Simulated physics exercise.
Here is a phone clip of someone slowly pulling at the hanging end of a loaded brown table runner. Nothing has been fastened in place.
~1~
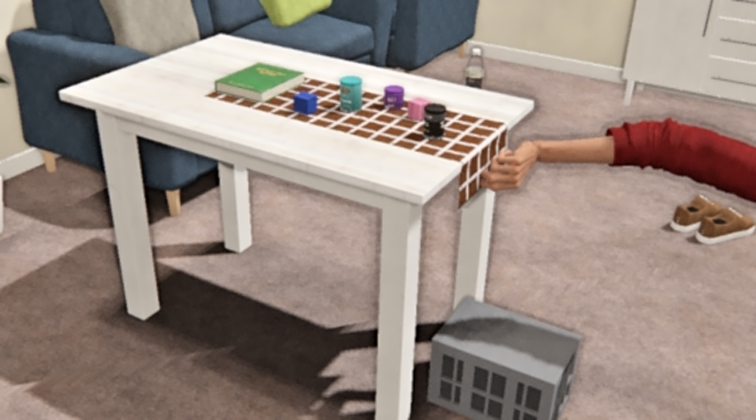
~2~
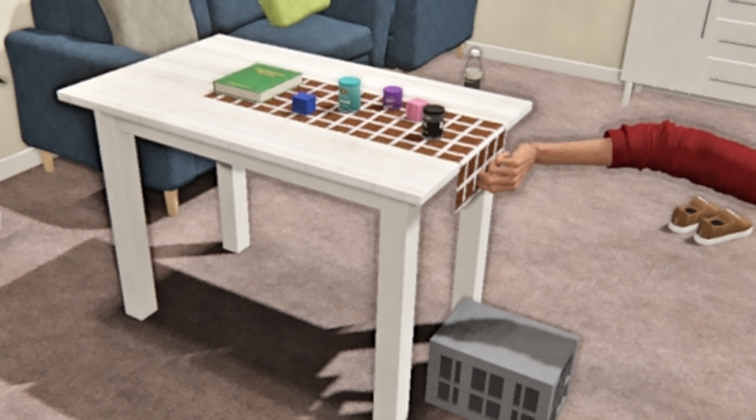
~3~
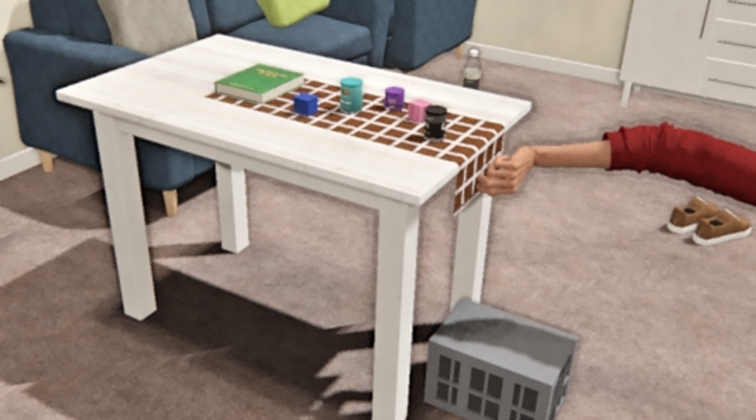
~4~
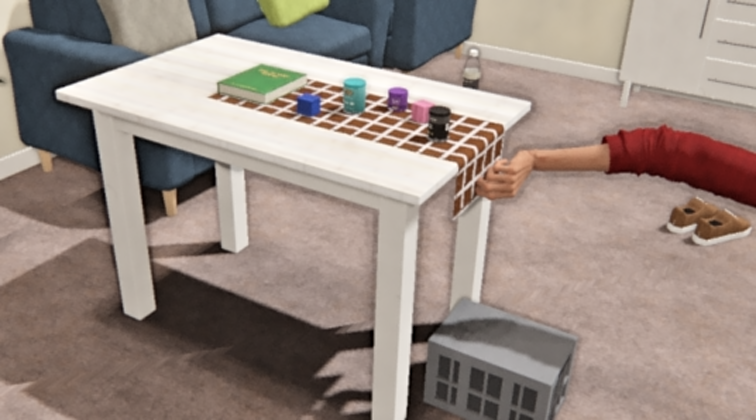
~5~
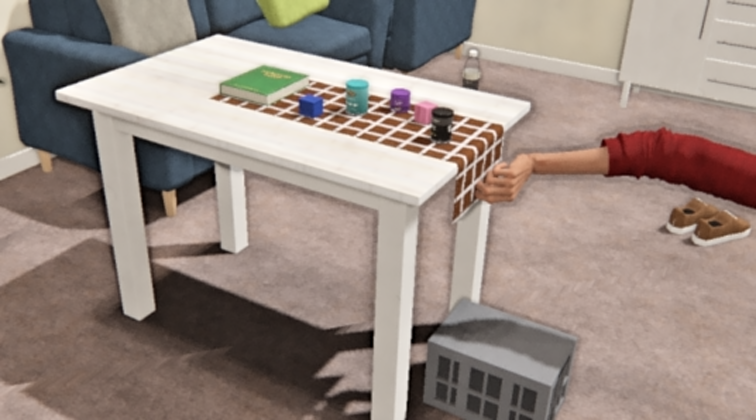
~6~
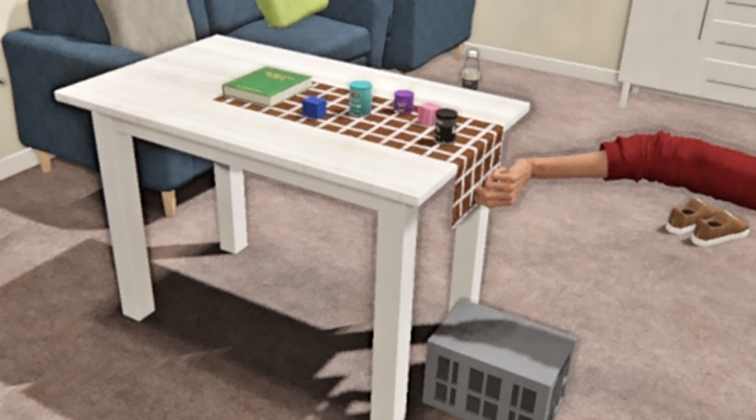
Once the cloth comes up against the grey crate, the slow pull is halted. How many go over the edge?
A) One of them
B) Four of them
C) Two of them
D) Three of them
Answer: B.
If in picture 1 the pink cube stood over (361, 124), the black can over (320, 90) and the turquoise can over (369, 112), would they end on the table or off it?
Of the three, the pink cube ends off the top, the black can stays aloft and the turquoise can ends off the top.
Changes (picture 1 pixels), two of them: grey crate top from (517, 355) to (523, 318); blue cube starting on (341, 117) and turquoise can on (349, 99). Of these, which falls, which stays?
Observed: Blue cube remains seated; turquoise can remains seated.
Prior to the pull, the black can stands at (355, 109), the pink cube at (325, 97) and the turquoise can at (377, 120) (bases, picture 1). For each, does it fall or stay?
First the black can: It ends off the top. Next the pink cube: It is still up there. Last the turquoise can: It ends off the top.
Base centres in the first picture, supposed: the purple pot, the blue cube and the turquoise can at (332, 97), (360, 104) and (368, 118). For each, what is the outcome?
The purple pot remains up; the blue cube goes over; the turquoise can falls.
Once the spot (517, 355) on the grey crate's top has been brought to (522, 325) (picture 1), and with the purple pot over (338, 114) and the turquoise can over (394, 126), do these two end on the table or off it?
As for the purple pot, it stays in place; as for the turquoise can, it leaves the top.
Soon after, hem near (472, 261); black can gone.
Then, hem near (470, 302); black can, pink cube and purple pot gone.
Further on, hem on the crate; black can, pink cube, purple pot and turquoise can gone.
At rest, hem on the crate; black can, pink cube, purple pot and turquoise can gone. Over the edge go four.
